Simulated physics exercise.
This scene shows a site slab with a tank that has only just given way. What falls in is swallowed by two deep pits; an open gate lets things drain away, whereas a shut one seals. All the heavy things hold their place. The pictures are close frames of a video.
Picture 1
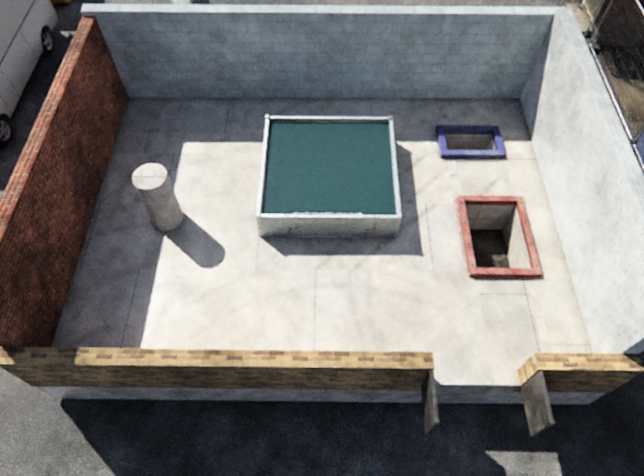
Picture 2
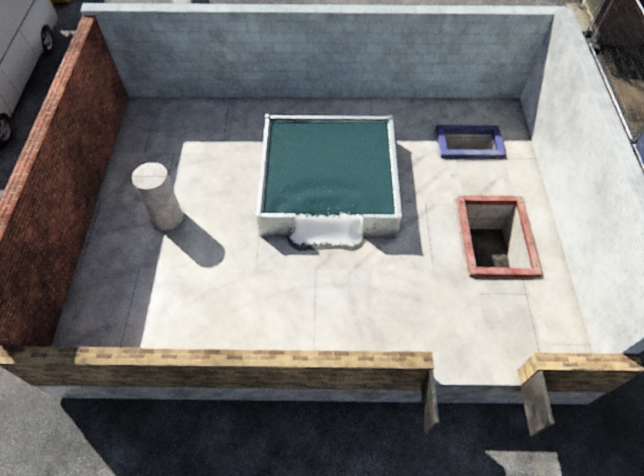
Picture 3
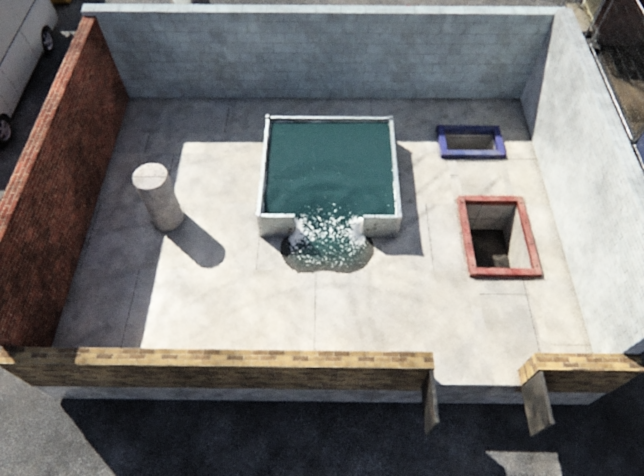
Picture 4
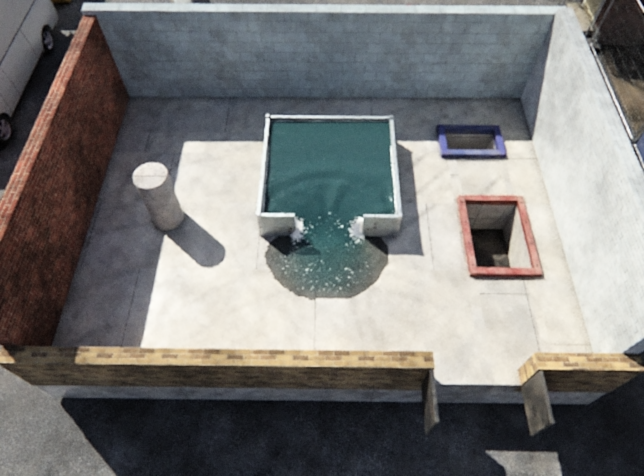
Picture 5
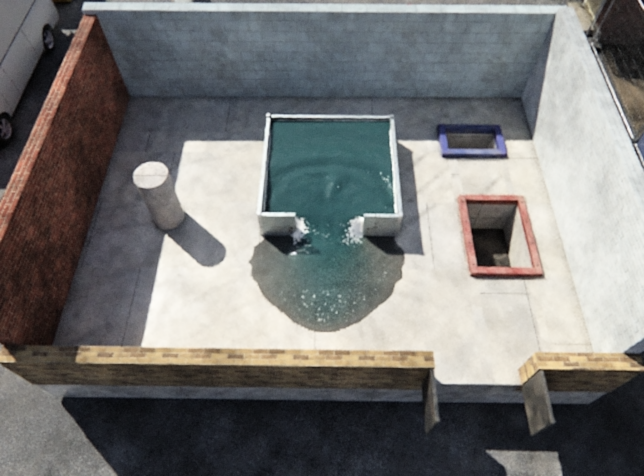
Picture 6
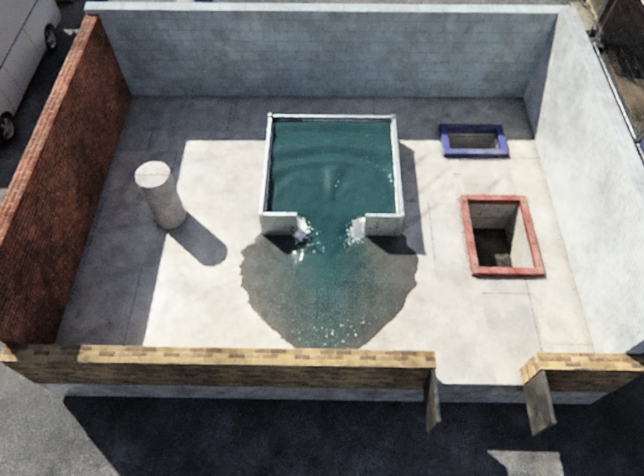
The clip opens on a walled concrete yard with a square tank of still, green water, a short round pillar and two rectangular pits edged in blue and red. The tank's front side bursts open, and water pours through the gap, foaming, then spreads forward across the slab in a widening, rounded pool.
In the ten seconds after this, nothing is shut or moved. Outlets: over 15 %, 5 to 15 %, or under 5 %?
One by one: The gate will get an average slice of five to fifteen per cent; the blue pit will get a thin slice beneath five per cent; the red pit will get a thin slice beneath five per cent.
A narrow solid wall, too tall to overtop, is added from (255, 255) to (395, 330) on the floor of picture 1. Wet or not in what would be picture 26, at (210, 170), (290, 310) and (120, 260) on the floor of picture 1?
As the points were listed, they come out free from flooding, free from flooding, and finally taken by the flood.
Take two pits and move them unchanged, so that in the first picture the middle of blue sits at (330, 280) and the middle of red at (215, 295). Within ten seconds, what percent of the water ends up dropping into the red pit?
Share for red: 4 in a hundred.
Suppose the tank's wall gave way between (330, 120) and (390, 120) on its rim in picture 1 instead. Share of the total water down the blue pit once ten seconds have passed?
The blue pit gets 4 per cent.
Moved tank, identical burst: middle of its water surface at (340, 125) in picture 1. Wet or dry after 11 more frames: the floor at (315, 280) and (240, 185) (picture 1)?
In the order given, swamped and untouched.
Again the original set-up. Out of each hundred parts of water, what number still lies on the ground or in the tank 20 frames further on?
That works out to about 96 per cent.
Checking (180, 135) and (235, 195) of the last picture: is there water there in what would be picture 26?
High and dry, then high and dry.
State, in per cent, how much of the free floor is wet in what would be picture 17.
Some 25 per cent.
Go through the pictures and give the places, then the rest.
In the first picture, still water in the tank at (329, 166).
In the second picture, the front is at (293, 240), out from the gap at (328, 229).
In the third picture, water pours out at (329, 230) and has run to (299, 267).
In the fourth picture, water pours out at (329, 229) and has run to (352, 292).
In the fifth picture, water pours out at (329, 228) and has run to (316, 325).
In the sixth picture, the front is at a hidden place, out from the gap at (331, 228).
A moment on, water covers 15 % of the floor; the gate 0 %, the blue pit 0 %, the red pit 0 %.
Next, water covers 25 % of the floor; the gate 1 %, the blue pit 0 %, the red pit 0 %.
Then, water covers 35 % of the floor; the gate 3 %, the blue pit 0 %, the red pit 0 %.
Later, water covers 60 % of the floor; the gate 6 %, the blue pit 0 %, the red pit 0 %.
In the end, water covers 85 % of the floor; the gate 10 %, the blue pit 0 %, the red pit 0 %.
